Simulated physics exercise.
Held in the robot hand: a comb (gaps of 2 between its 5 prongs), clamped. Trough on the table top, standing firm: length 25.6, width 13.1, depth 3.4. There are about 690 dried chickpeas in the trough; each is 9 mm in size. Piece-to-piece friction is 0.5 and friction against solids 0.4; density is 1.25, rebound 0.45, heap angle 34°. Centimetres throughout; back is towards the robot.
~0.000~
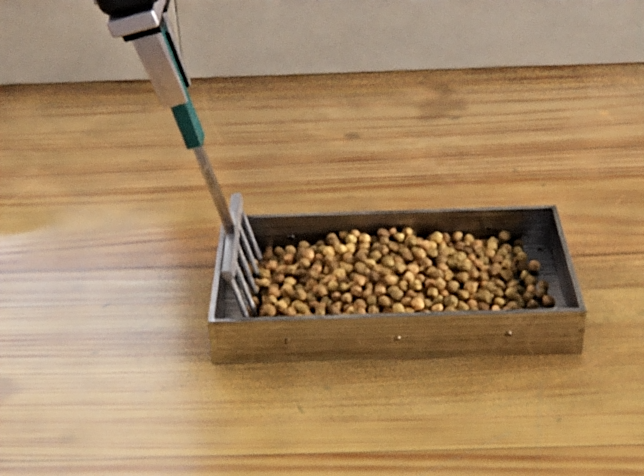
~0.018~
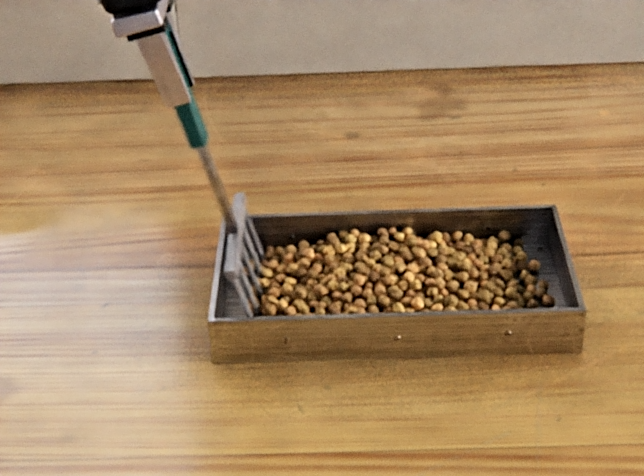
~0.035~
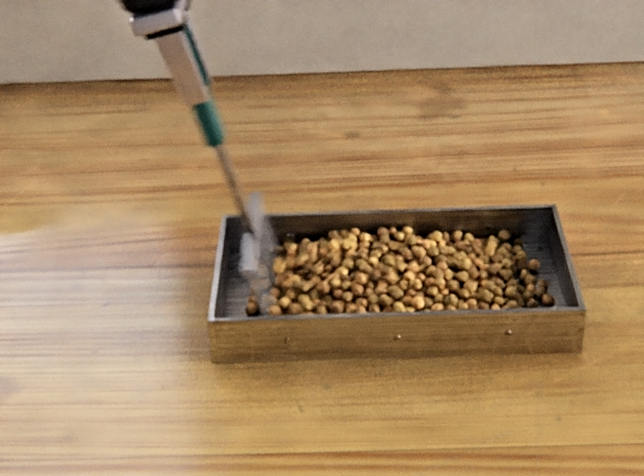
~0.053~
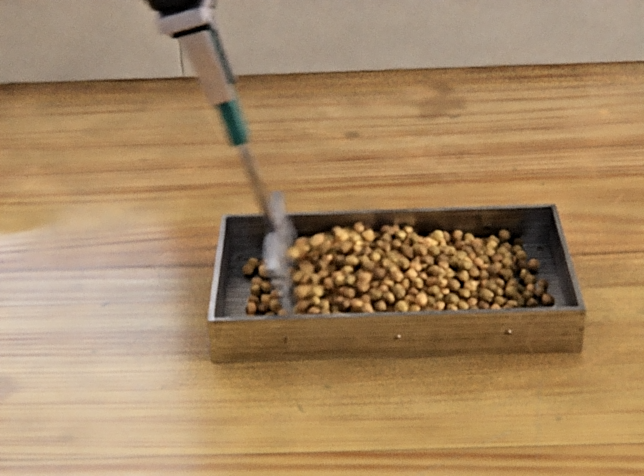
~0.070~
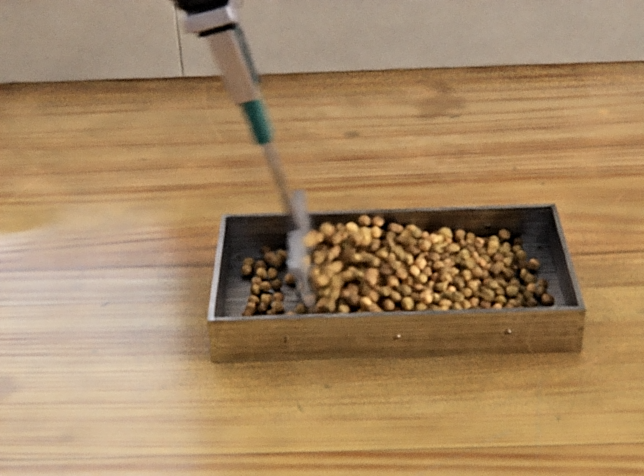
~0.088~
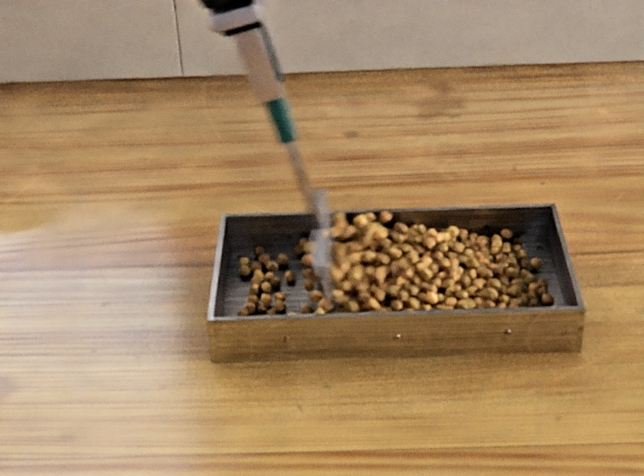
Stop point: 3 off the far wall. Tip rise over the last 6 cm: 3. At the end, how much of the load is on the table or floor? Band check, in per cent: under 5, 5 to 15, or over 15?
Over 15 per cent.
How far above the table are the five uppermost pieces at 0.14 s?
Height: Near 6 cm.
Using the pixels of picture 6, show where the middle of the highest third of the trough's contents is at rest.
I'd say close to (534, 269).
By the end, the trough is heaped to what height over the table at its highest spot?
Around 4.5 cm above the table.
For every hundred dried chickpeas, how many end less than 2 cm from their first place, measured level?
That comes to some 5 per cent.
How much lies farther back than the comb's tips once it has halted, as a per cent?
Share behind the stopped tips: Approx. 50 %.
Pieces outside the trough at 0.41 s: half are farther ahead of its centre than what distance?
I'd say around 24 centimetres.
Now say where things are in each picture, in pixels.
The first picture shows comb bar at (233, 235), sloping 76°; upper third of the load around (390, 278), from x 250 to 550, top at y 235; 687 in the trough.
The second picture shows comb bar at (236, 234), sloping 76°; upper third of the load around (390, 277), from x 250 to 550, top at y 230.
The third picture shows comb bar at (252, 233), sloping 76°; upper third of the load around (381, 277), from x 250 to 550, top at y 230.
The fourth picture shows comb bar at (275, 232), sloping 76°; upper third of the load around (377, 275), from x 245 to 550, top at y 230.
The fifth picture shows comb bar at (298, 231), sloping 76°; upper third of the load around (379, 272), from x 240 to 550, top at y 220.
The sixth picture shows comb bar at (321, 230), sloping 76°; upper third of the load around (382, 267), from x 230 to 550, top at y 215; 687 in the trough.
By 0.14 s, sloping 76°, highest piece 7 above the table; 687 in the trough.
By 0.18 s, sloping 76°, highest piece 6 above the table; 686 in the trough, 1 in flight or on the tool.
By 0.41 s, sloping 76°, highest piece 6 above the table; 529 in the trough, 154 on the table or floor, 4 in flight or on the tool.
By 1.11 s, sloping 76°, highest piece 4 above the table; 529 in the trough, 158 on the table or floor.
Final count, 529 in the trough, 158 on the table or floor. That is 23 % on the table or floor.
